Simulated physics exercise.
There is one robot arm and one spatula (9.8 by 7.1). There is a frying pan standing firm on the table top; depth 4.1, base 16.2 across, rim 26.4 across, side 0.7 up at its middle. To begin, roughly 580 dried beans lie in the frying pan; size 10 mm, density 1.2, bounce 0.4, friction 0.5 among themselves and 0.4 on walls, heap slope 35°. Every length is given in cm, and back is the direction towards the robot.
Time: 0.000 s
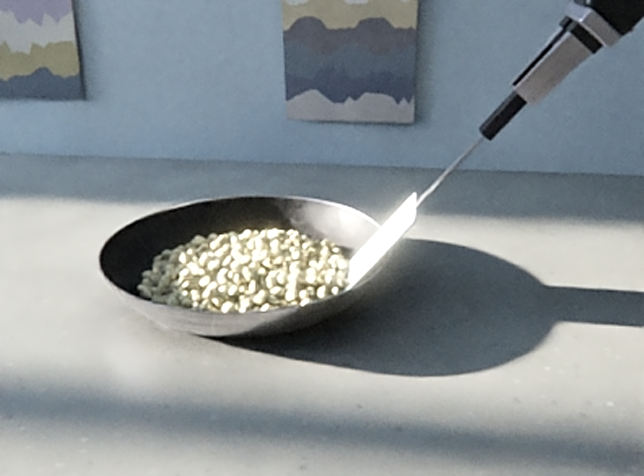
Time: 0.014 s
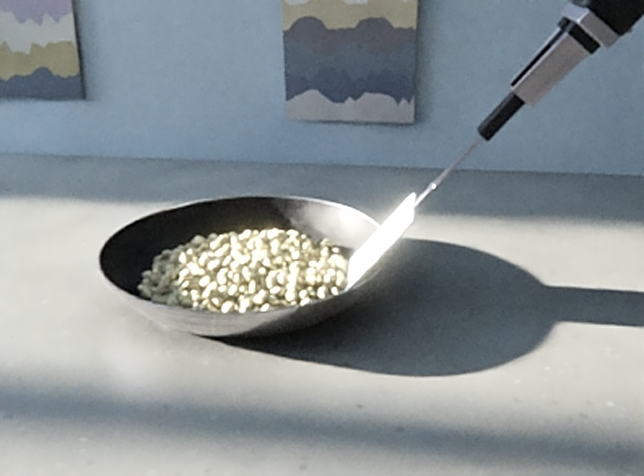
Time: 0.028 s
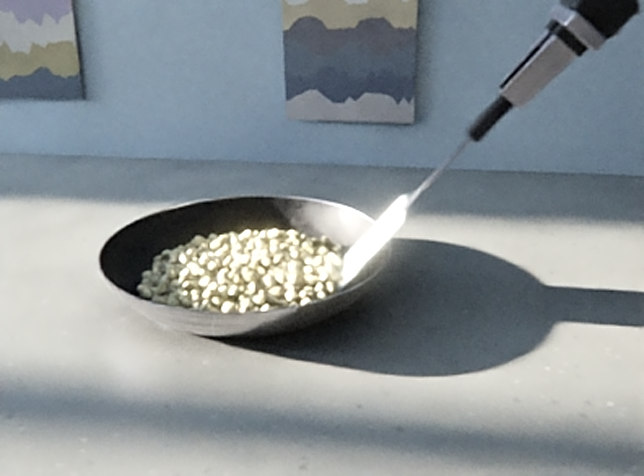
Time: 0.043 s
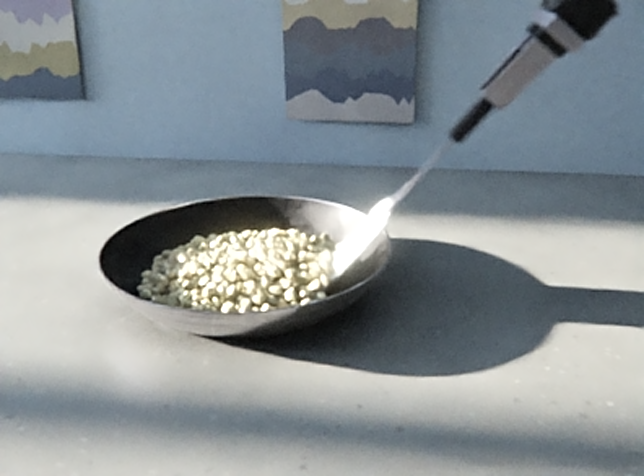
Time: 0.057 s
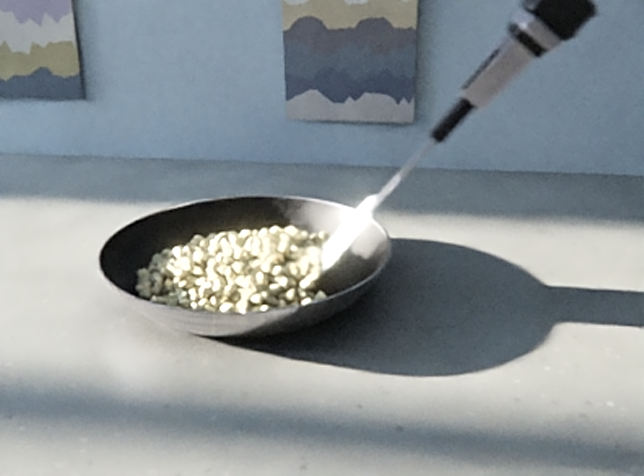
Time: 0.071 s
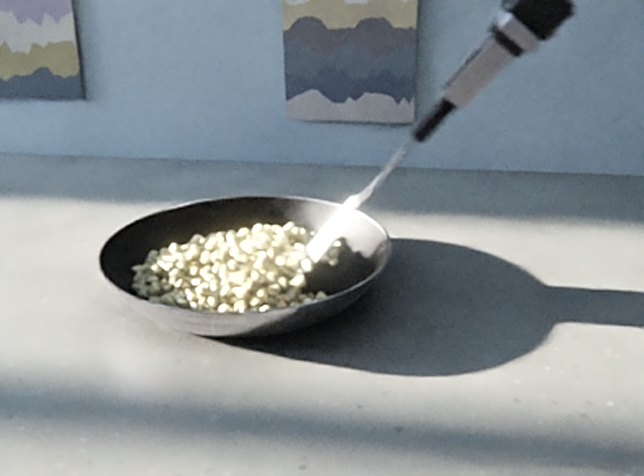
A robot arm held a shiny spatula at the right side of a dark frying pan of pale dried beans, then moved it left through the pan, pushing the nearby beans slightly leftward.
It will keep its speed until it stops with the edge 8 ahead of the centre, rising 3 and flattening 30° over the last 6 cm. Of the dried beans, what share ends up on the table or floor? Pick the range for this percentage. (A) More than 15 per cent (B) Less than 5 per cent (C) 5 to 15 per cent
(C) 5 to 15 per cent.
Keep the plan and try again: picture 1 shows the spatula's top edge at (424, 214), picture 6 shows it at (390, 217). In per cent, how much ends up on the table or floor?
About 0 per cent.
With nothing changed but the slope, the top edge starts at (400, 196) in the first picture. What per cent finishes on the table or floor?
Roughly 10%.
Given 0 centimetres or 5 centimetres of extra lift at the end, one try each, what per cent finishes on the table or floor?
Roughly 5 per cent, then 10 per cent.
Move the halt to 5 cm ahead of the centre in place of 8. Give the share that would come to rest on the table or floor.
It would come to roughly 5 percent.
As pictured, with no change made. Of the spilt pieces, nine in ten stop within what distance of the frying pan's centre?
40 cm.
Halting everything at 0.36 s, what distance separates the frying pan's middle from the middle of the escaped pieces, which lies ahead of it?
About 18 cm.
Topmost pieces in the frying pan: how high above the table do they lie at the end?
Near 5.0 centimetres high.
By 0.11 s, sloping 51°, highest piece 6 above the table; 578 in the frying pan.
By 0.14 s, sloping 41°, highest piece 6 above the table; 578 in the frying pan.
By 0.36 s, sloping 21°, highest piece 8 above the table; 526 in the frying pan, 44 on the table or floor, 8 on the blade or in flight.
By 1.41 s, sloping 21°, highest piece 5 above the table; 526 in the frying pan, 52 on the table or floor.
Final count, 526 in the frying pan, 52 on the table or floor. That is 9 % on the table or floor.
